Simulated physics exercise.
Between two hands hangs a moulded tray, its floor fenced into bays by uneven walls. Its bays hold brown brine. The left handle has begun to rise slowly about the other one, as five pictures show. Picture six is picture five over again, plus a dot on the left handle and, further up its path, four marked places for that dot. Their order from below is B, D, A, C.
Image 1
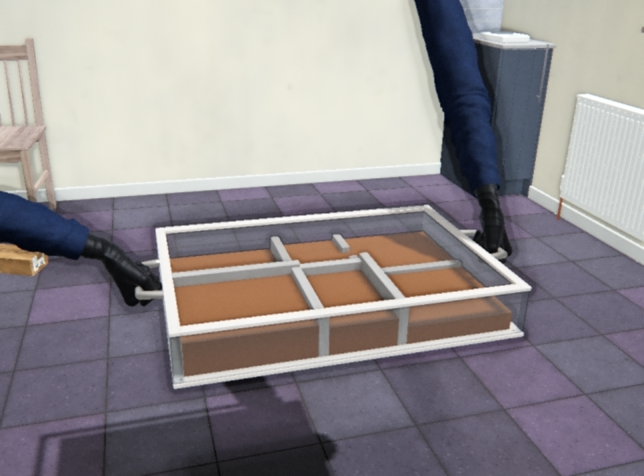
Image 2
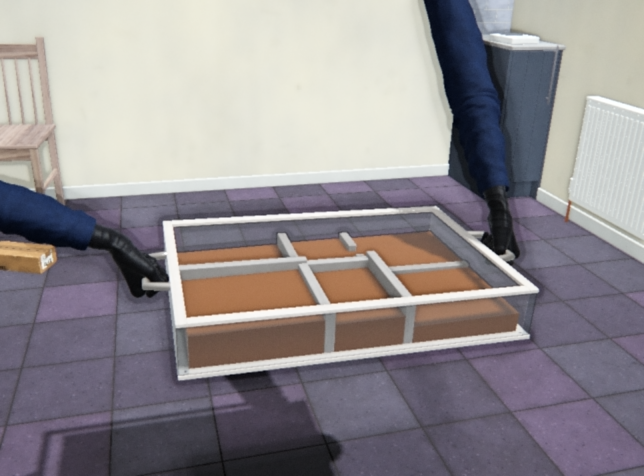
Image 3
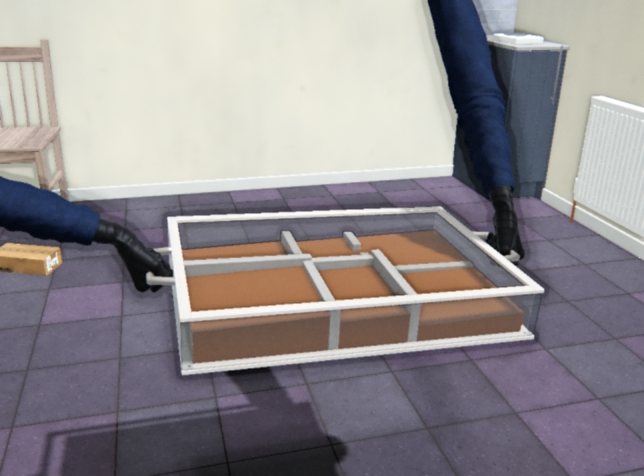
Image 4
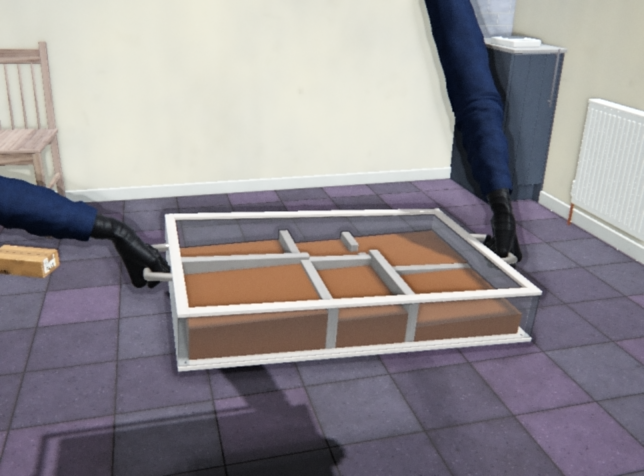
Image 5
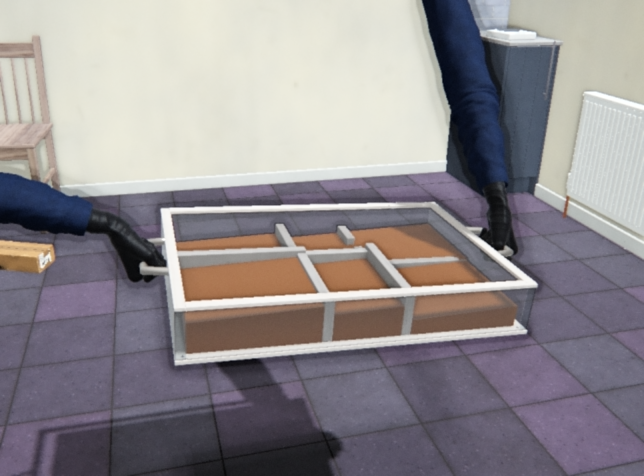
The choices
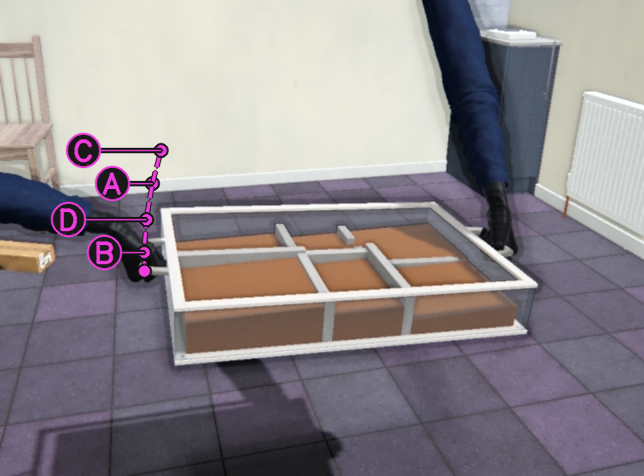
The clip opens on two dark-gloved hands gripping a clear-sided, white-framed tray of brown liquid, split by low walls, above a purple tiled floor. The hands shift it slightly and tip it very gently down to the right, while the liquid stays within its bays.
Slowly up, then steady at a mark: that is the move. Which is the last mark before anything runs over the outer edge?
The limit is A.
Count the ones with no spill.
Three.
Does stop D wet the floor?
No, not at all.
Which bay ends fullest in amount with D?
The front left bay.
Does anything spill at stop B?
No, not at all.
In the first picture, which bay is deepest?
It is the front left one.
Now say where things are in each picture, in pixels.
In the first frame, the tray is level; deepest in the front left bay, at (244, 304), shallowest in the back left; left handle at (139, 280).
The second frame shows tipped about 1° down to the right; no wall is crossed; left handle at (145, 272).
The third frame shows tipped about 2° down to the right; no wall is crossed; left handle at (150, 266).
The fourth frame shows tipped about 3° down to the right; no wall is crossed; left handle at (147, 262).
The fifth frame shows tipped about 3° down to the right; deepest in the front left bay, at (249, 286), shallowest in the back middle; left handle at (143, 256).
On the marked copy, A at (152, 183); B at (144, 252); C at (161, 150); D at (146, 219).
If A is chosen, nothing spills; the front right bay holds the most.
If B is chosen, nothing spills; the front left bay holds the most.
If C is chosen, about 8 % goes over the rim.
If D is chosen, nothing spills; the front left bay holds the most.
